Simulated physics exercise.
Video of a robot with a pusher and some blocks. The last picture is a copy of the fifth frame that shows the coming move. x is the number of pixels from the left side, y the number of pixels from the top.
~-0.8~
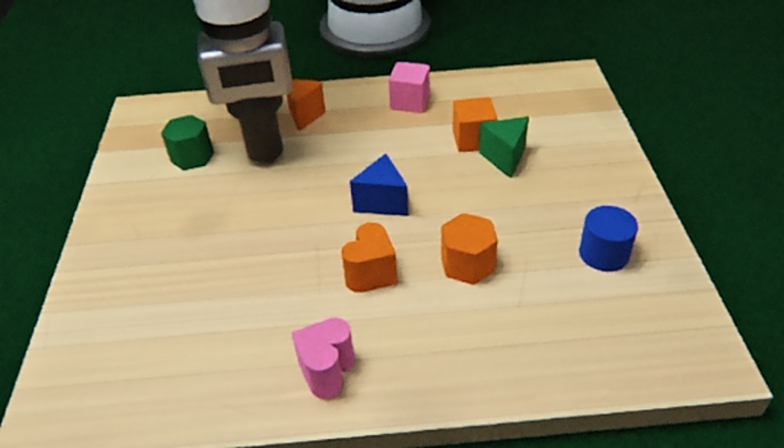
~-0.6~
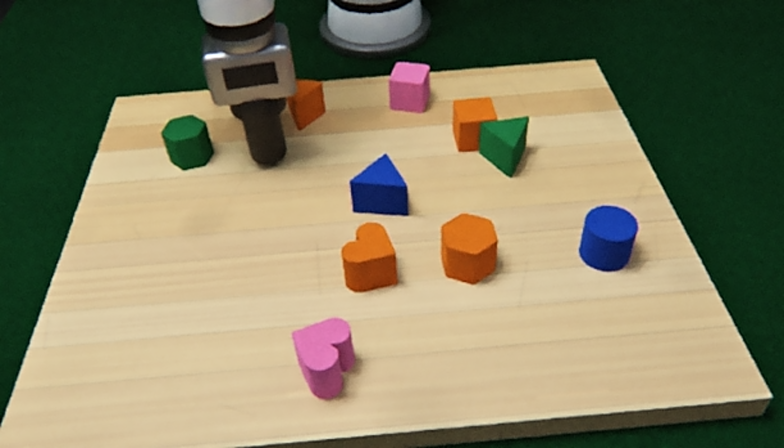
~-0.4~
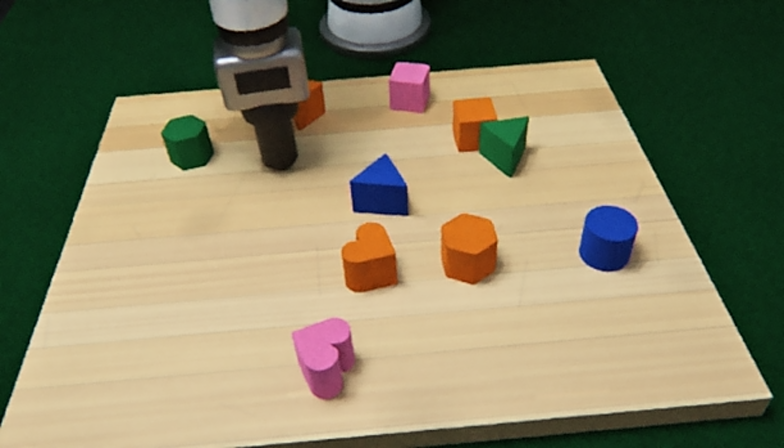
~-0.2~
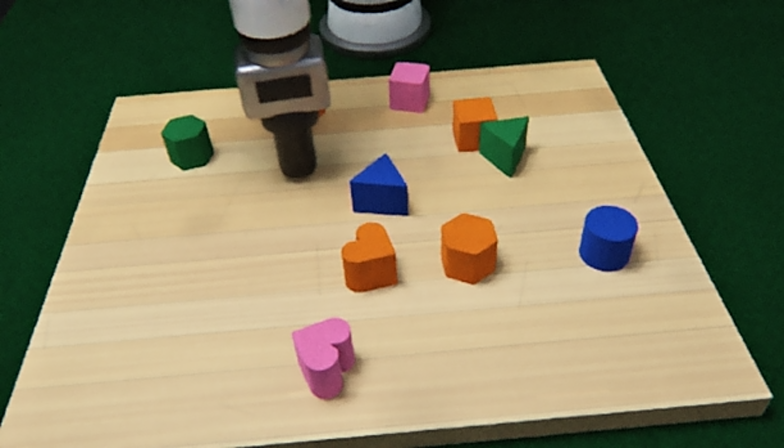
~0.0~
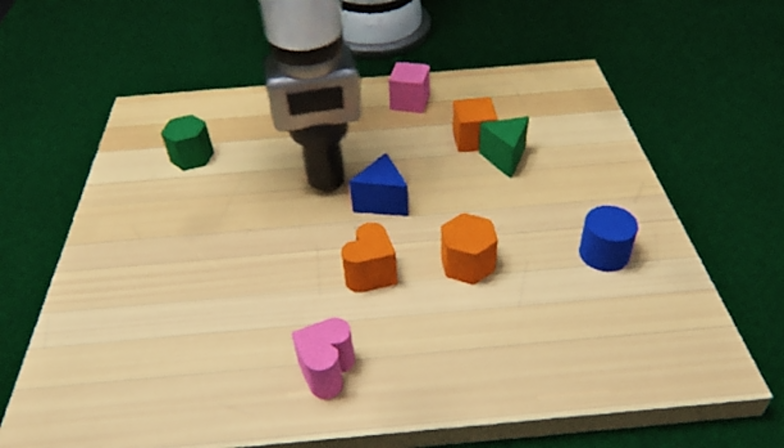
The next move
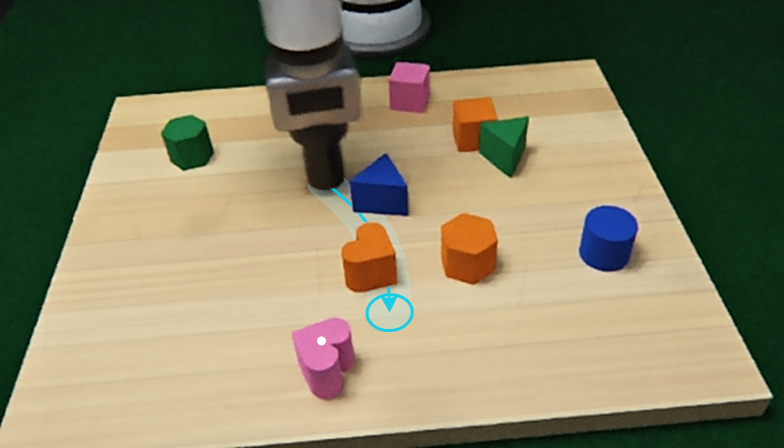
On a wooden board, a robot pusher moves right and forward among still coloured blocks.
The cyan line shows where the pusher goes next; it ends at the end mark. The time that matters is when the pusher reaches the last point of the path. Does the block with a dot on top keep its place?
Short answer: No.
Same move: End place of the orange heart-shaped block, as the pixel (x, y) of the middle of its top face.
I think it will end close to (349, 313).
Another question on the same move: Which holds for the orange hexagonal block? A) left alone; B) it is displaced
My pick is A.
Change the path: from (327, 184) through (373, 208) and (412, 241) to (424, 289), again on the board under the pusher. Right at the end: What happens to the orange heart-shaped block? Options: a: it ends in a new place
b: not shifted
I'll go with b - not shifted.
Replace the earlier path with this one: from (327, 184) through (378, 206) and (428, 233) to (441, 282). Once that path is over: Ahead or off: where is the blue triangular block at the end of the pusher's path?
I believe the blue triangular block loses its place ahead of the pusher and slips off.
The drawn path runs from (327, 184) through (362, 216) and (384, 259) to (390, 312); the dot is on the pink heart-shaped block.
On the path given first. One third of the way, pusher at (361, 211); blue triangular block at (397, 179), turned 50° anticlockwise.
Two thirds of the way, pusher at (384, 253); orange heart-shaped block at (367, 267), turned 20° clockwise; blue triangular block at (401, 180), turned 60° anticlockwise.
At the end, pusher at (389, 306); pink heart-shaped block at (308, 353); orange heart-shaped block at (349, 313), turned 70° clockwise; blue triangular block at (401, 180), turned 60° anticlockwise; orange hexagonal block not moved.
